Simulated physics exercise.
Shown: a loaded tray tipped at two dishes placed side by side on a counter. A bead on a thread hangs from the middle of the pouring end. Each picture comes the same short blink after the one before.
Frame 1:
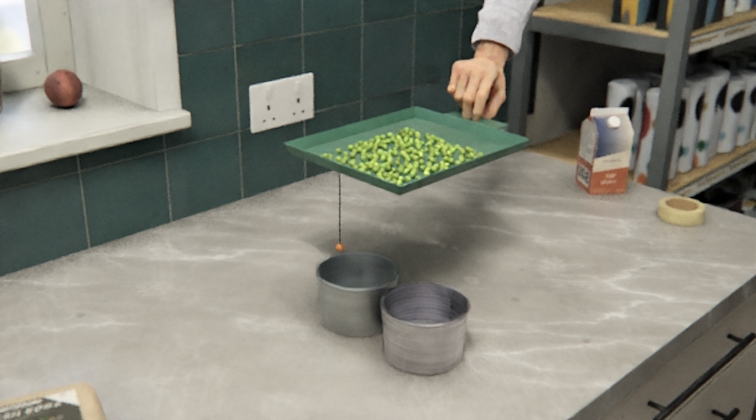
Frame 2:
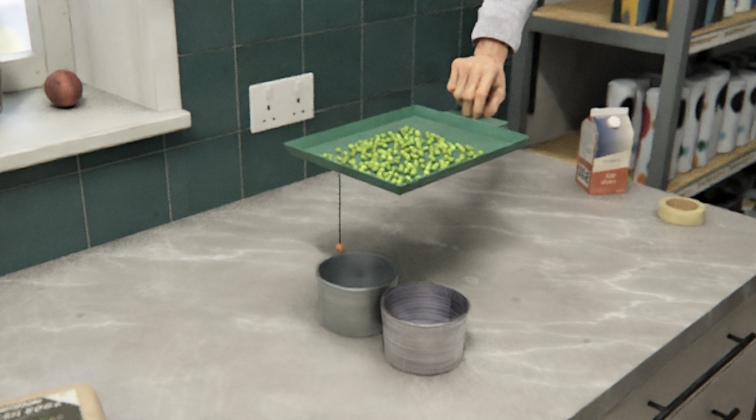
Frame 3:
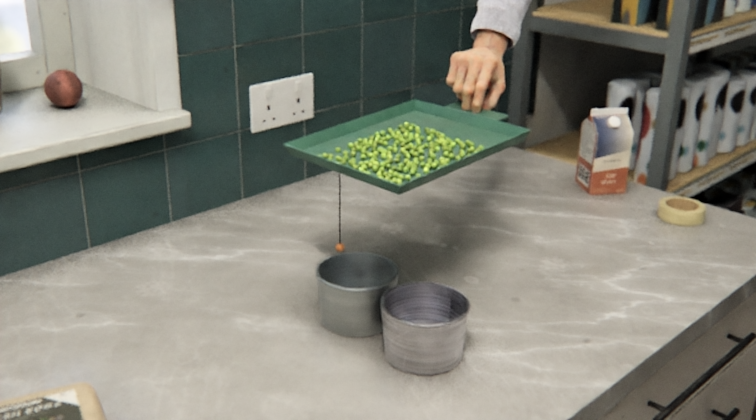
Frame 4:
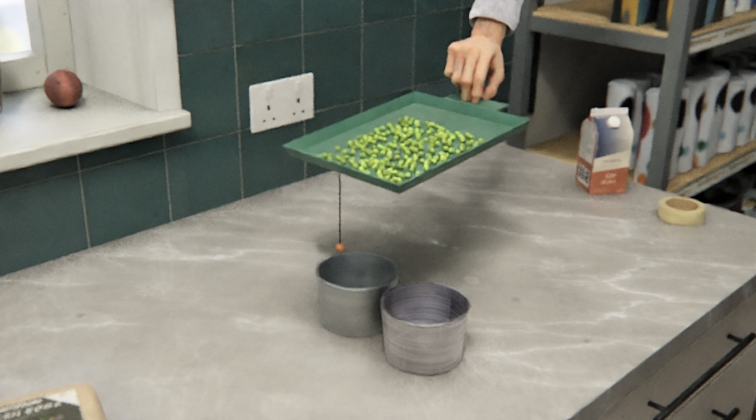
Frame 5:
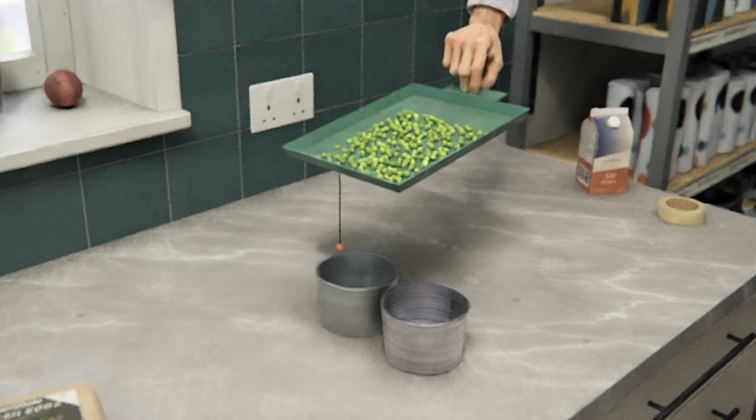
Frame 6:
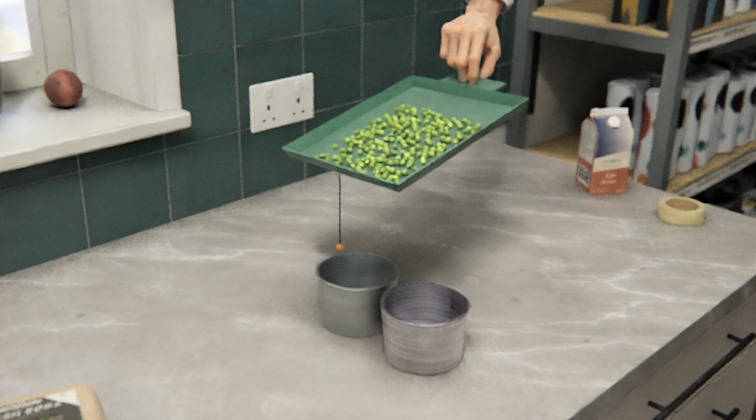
A green tray of green dried peas slowly tilting as a hand raises its handle end above two round dishes on a counter.
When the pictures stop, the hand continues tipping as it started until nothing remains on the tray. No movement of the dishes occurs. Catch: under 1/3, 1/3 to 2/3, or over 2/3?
Under 1/3.
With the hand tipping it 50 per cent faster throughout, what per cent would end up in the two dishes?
Roughly 20 percent, give or take.
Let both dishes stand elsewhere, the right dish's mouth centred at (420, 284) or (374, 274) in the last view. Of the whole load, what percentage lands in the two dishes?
About 0% on the first try and 50% on the second.
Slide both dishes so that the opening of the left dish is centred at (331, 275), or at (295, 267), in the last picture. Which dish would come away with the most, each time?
Run 1: The one on the left side. Run 2: The one on the left side.
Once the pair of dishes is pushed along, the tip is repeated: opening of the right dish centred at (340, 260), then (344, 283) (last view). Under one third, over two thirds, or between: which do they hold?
Trial 1 - in the middle band. Trial 2 - over two thirds.
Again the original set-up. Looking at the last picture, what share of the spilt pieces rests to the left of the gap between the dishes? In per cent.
My estimate is some 100 per cent.
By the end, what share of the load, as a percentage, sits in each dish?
Out of every hundred, close to 20 go left and close to 0 go right.
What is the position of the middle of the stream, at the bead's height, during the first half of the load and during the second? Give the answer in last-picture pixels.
Half one: (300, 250), half two: (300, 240).
Shortly afterwards, tray tipped steeply; all but a few on the tray; only a few in the left dish; only a few outside both.
Next, tray tipped right over; near a quarter in the left dish; the bulk outside both.
Some moments later, tray tipped past a quarter turn; near a quarter in the left dish; the bulk outside both.
In the end, tray tipped past a quarter turn; none at all in the right dish; near a quarter in the left dish; the bulk outside both.
